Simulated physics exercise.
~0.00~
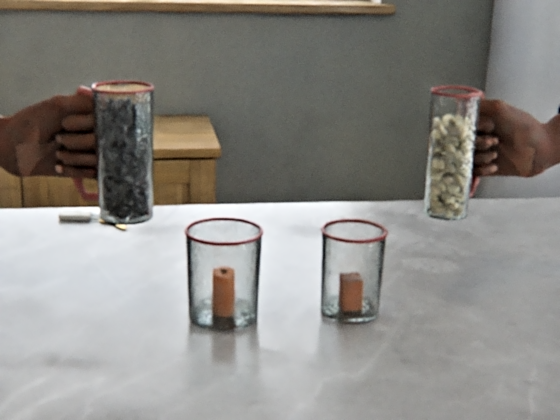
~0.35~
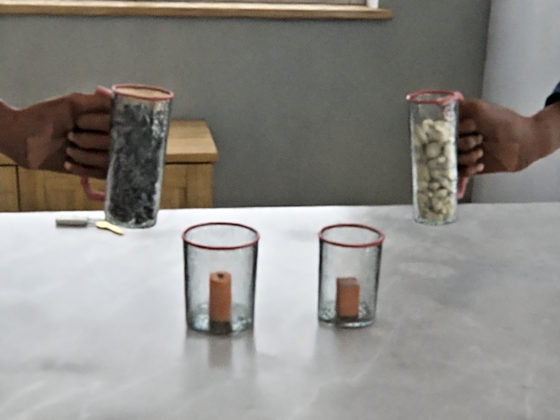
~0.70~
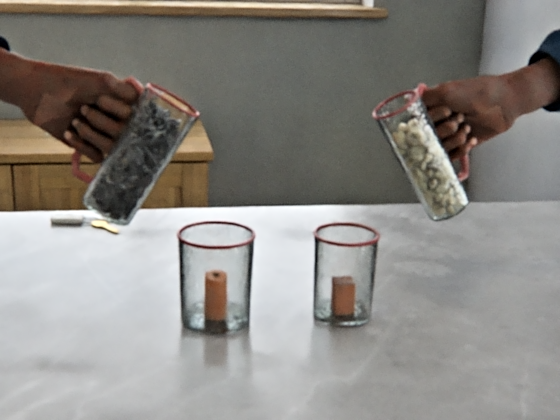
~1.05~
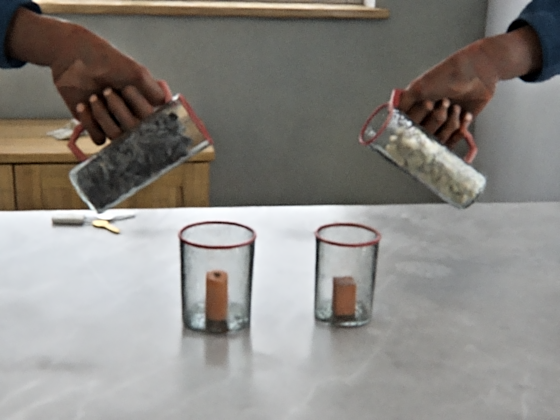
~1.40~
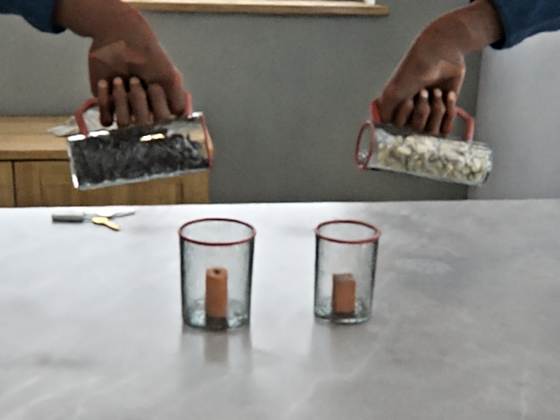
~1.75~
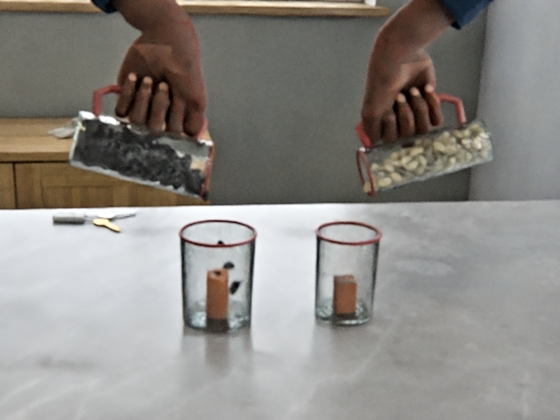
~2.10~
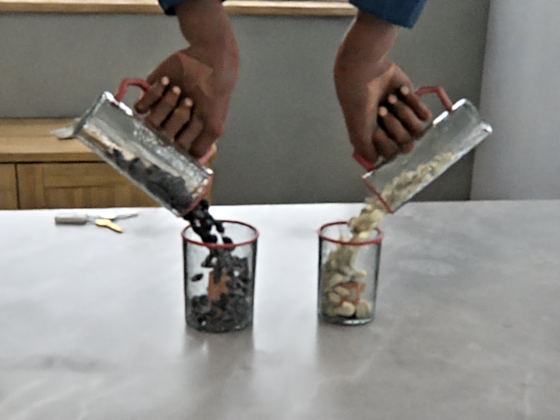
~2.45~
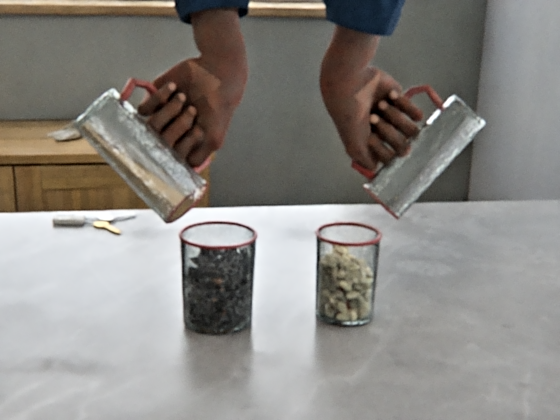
Two hands hold clear, red-rimmed mugs above a pale grey tabletop, the left mug filled with dark pieces and the right with cream-coloured ones, seen from the front by a slightly swaying camera. Below them stand two clear glasses with red rims, each holding a small reddish-brown block, before a grey wall and wooden cabinet. The hands bring the mugs inward and tilt them. A few dark pieces drop first, then both loads pour down around the blocks. Finally, the emptied mugs stay tipped above the glasses, now mostly full, with both blocks buried.
